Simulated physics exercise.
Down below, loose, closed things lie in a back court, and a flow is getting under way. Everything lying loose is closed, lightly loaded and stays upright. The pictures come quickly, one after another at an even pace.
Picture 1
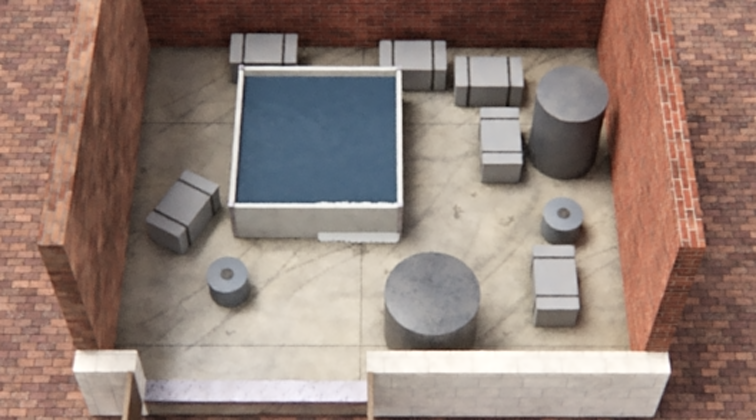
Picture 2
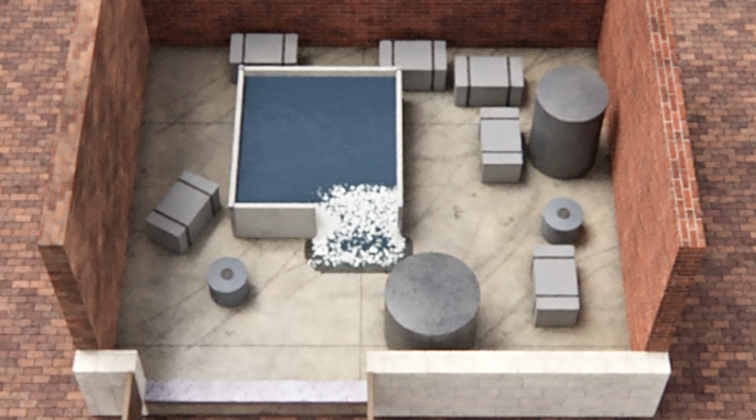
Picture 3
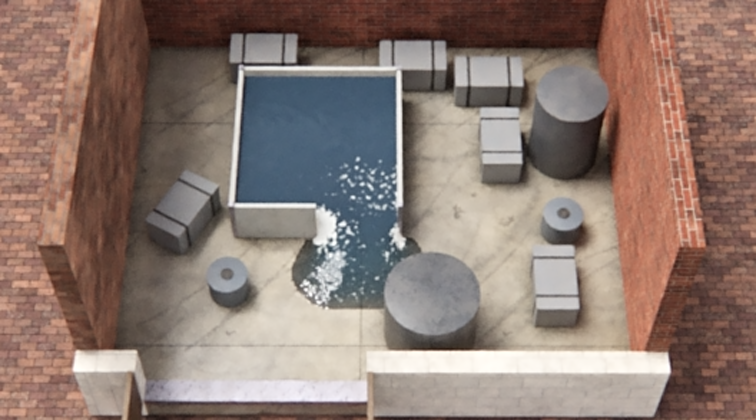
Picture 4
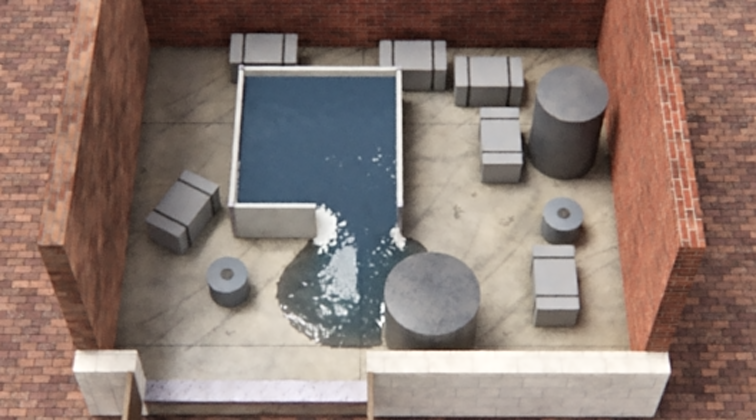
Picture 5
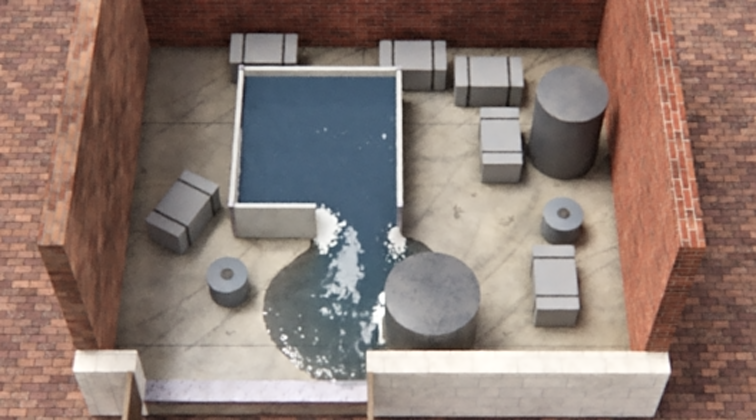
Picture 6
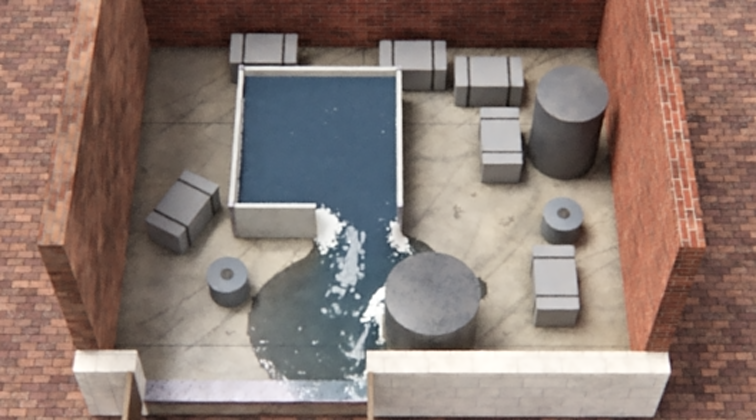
Dark blue water fills a white-walled square tank in a brick-walled courtyard with a pale, cracked floor, seen from high above by a still camera. Grey strapped trunks, two small grey drums and two large grey cylinders stand around it, unmoving. The tank's front wall opens at its right part, and water bursts out in white froth, then spreads forward in a widening dark pool around the front cylinder and to the front edge.
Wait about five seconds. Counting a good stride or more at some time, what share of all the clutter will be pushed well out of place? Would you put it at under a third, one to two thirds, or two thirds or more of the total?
It stays in the bottom third.
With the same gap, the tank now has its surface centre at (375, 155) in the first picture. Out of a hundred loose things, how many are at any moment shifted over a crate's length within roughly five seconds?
I'd put it at around 40 per cent.
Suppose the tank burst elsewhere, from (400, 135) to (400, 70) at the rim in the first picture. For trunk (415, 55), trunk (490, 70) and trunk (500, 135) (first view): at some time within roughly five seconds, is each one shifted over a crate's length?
Results in order: Cleared that distance / cleared that distance / cleared that distance.
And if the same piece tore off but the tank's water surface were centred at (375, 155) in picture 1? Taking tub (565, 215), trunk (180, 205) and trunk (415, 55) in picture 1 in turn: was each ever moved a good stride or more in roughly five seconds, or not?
Covered the distance, short of it, short of it.
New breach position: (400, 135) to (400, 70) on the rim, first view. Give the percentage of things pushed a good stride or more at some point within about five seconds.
Near 60 %.
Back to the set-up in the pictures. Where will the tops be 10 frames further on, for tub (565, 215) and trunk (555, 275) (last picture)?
Close to (583, 195) and (609, 284).
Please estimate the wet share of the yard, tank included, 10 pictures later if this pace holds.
That works out to about 45 in a hundred.
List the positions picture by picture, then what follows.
The first frame shows a tub at (563, 214), on the bottom; a trunk at (264, 48), on the bottom; 0 of 8 have shifted.
The second frame shows a tub at (563, 214), on the bottom; a trunk at (264, 48) rests on the ground; 0 of 8 have shifted.
The third frame shows a tub at (563, 214) rests on the ground; a trunk at (264, 48) rests on the ground; 0 of 8 have shifted.
The fourth frame shows a tub at (563, 214), on the bottom; a trunk at (264, 48), on the bottom; 0 of 8 have shifted.
The fifth frame shows a tub at (563, 214) rests on the ground; a trunk at (264, 48), on the bottom; 0 of 8 have shifted.
The sixth frame shows a tub at (563, 214) rests on the ground; a trunk at (264, 48), on the bottom; 0 of 8 have shifted.
A moment on, 0 of 8 are well off their spots; 0 afloat.
Next, 1 of 8 are well off their spots; 0 afloat.
Later, 2 of 8 are well off their spots; 2 afloat.
In the end, 2 of 8 are well off their spots, and 2 have been at some point; 2 afloat.
